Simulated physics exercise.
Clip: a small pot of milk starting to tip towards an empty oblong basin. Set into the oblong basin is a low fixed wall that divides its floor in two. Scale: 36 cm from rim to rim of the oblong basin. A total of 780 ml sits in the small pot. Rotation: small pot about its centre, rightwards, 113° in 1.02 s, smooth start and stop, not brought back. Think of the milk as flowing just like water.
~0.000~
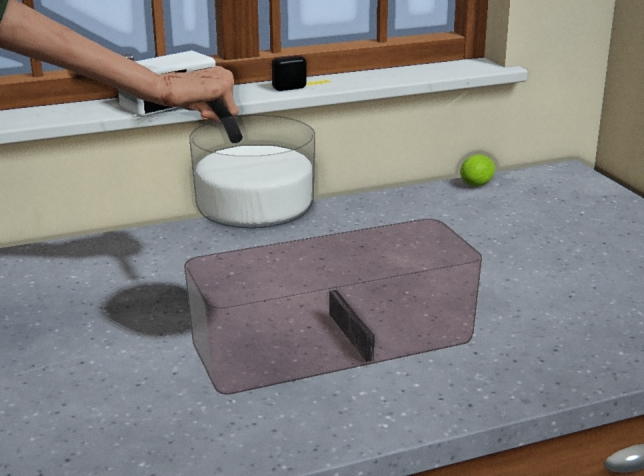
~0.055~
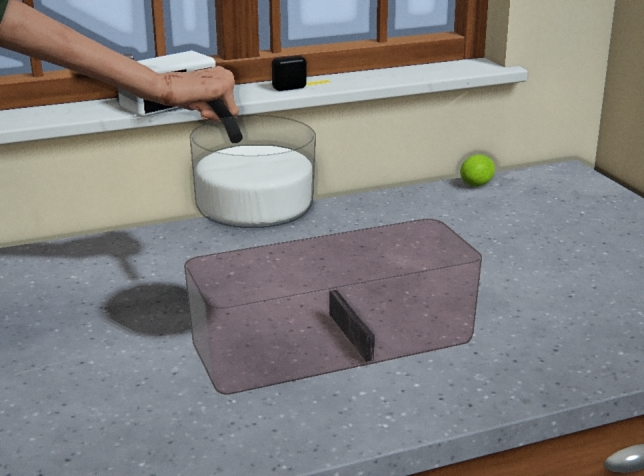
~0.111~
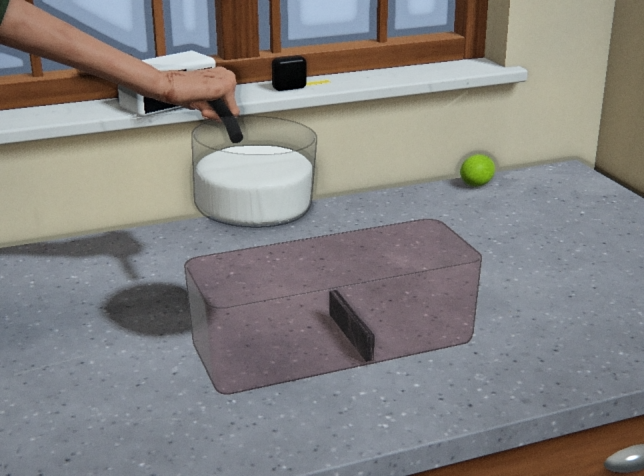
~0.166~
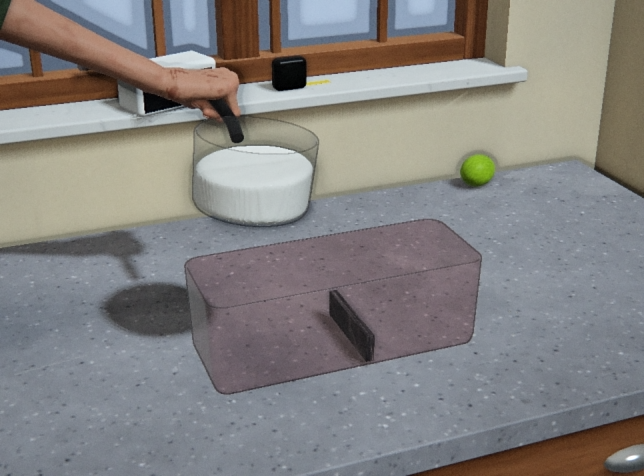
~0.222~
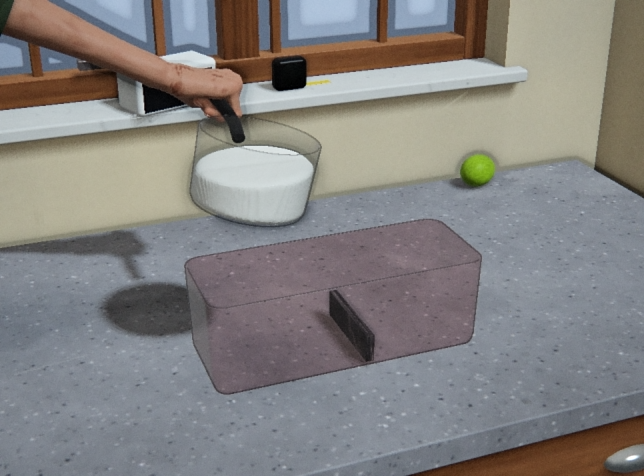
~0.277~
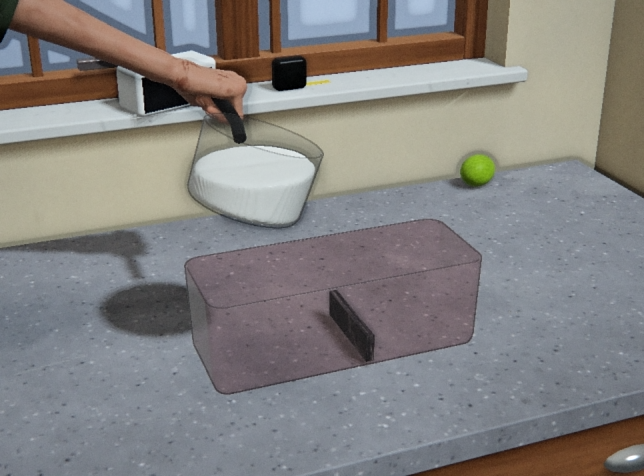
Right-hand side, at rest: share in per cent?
51 per cent.
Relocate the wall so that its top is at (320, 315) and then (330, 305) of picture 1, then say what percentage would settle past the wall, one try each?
The first try gives 90 percent and the second 75 percent.
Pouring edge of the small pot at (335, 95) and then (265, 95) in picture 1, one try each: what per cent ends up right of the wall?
The first try gives 85 percent and the second 5 percent.
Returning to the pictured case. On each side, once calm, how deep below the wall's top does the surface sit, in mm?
Left about 24 mm, right about 20 mm.
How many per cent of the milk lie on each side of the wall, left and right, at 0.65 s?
About 2 % left, 6 % right.
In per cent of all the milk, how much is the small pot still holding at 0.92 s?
Remaining share: Approx. 10 %.
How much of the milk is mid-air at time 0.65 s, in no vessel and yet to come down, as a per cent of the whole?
30 %.
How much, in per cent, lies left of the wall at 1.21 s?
The left part holds close to 48 per cent.
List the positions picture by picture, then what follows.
In the first frame, it leans 0°; its right rim is at (310, 129); the milk meets the walls at (196, 171) and (307, 156); the oblong basin's rim runs from (196, 286) to (460, 239); the wall's top is at (351, 313).
In the second frame, it leans 1°; its right rim is at (311, 130); the milk meets the walls at (196, 171) and (307, 156).
In the third frame, it leans 3°; its right rim is at (312, 132); the milk meets the walls at (196, 171) and (307, 157).
In the fourth frame, it leans 7°; its right rim is at (314, 136); the milk meets the walls at (196, 171) and (307, 157).
In the fifth frame, it leans 13°; its right rim is at (316, 142); the milk meets the walls at (196, 171) and (308, 157).
In the sixth frame, it leans 19°; its right rim is at (318, 149); the milk meets the walls at (194, 172) and (310, 158).
By 0.65 s the tilt is 80° and 61 per cent is still to pour, 2 is left of the wall and 6 right of it.
By 0.92 s the tilt is 111° and 11 per cent is still to pour, 28 is left of the wall and 51 right of it.
By 1.21 s the tilt is 113° and 0 per cent is still to pour, 48 is left of the wall and 50 right of it.
By 1.52 s the tilt is 113° and 0 per cent is still to pour, 49 is left of the wall and 51 right of it.
At rest 49 per cent lies left of the wall, 51 right of it and 1 outside.
